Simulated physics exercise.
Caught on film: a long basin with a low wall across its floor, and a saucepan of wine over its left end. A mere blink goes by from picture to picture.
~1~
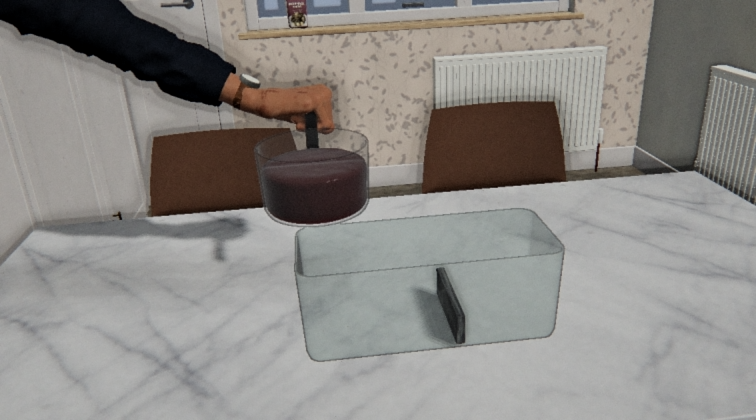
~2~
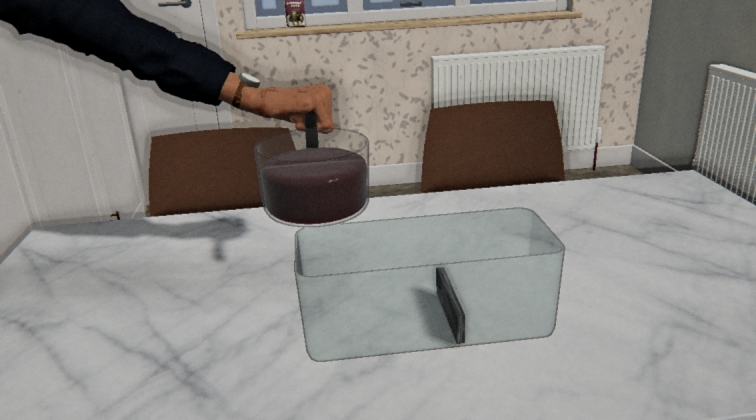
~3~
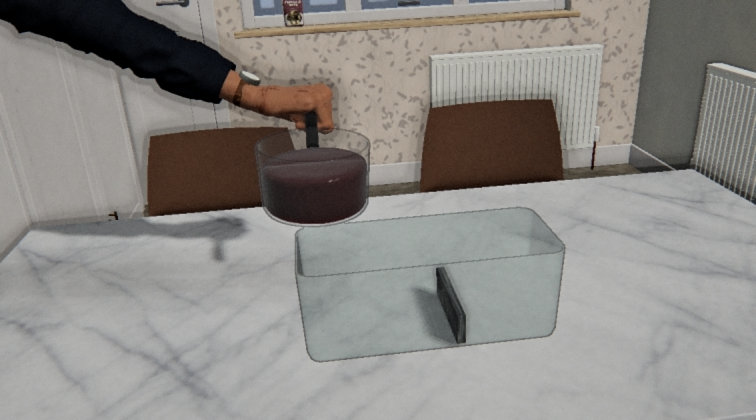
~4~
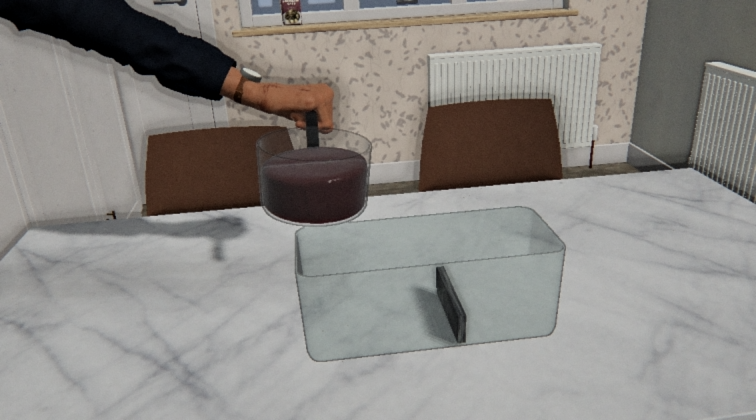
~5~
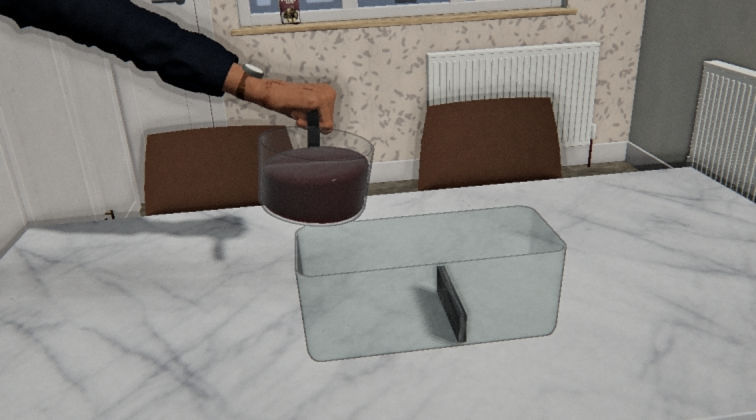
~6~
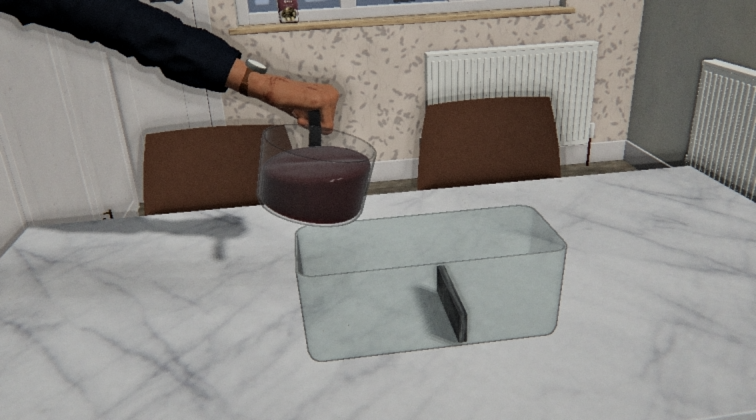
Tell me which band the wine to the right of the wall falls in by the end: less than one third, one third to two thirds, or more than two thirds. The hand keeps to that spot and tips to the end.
The quantity right of the wall will come in below one third.
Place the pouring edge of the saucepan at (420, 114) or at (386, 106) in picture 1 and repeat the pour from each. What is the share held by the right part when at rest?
It would come to near 65 per cent, and then near 30 per cent.
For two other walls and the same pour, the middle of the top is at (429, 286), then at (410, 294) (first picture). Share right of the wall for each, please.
About 15 % and 55 %.
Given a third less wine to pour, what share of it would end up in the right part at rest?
5 in a hundred.
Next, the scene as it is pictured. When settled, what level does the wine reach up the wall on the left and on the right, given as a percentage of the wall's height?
The left reads 60 in a hundred and the right 10 in a hundred.
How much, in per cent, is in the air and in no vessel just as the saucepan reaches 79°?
About 30 per cent.
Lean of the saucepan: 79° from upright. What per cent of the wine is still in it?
About 55 %.
A moment on, the tilt is 79° and 57 per cent is still to pour, 14 is left of the wall and 0 right of it.
Next, the tilt is 117° and 6 per cent is still to pour, 87 is left of the wall and 2 right of it.
Then the tilt is 121° and 0 per cent is still to pour, 94 is left of the wall and 6 right of it.
Later the tilt is 121° and 0 per cent is still to pour, 94 is left of the wall and 6 right of it.
In the end 94 per cent lies left of the wall, 6 right of it and 0 outside.
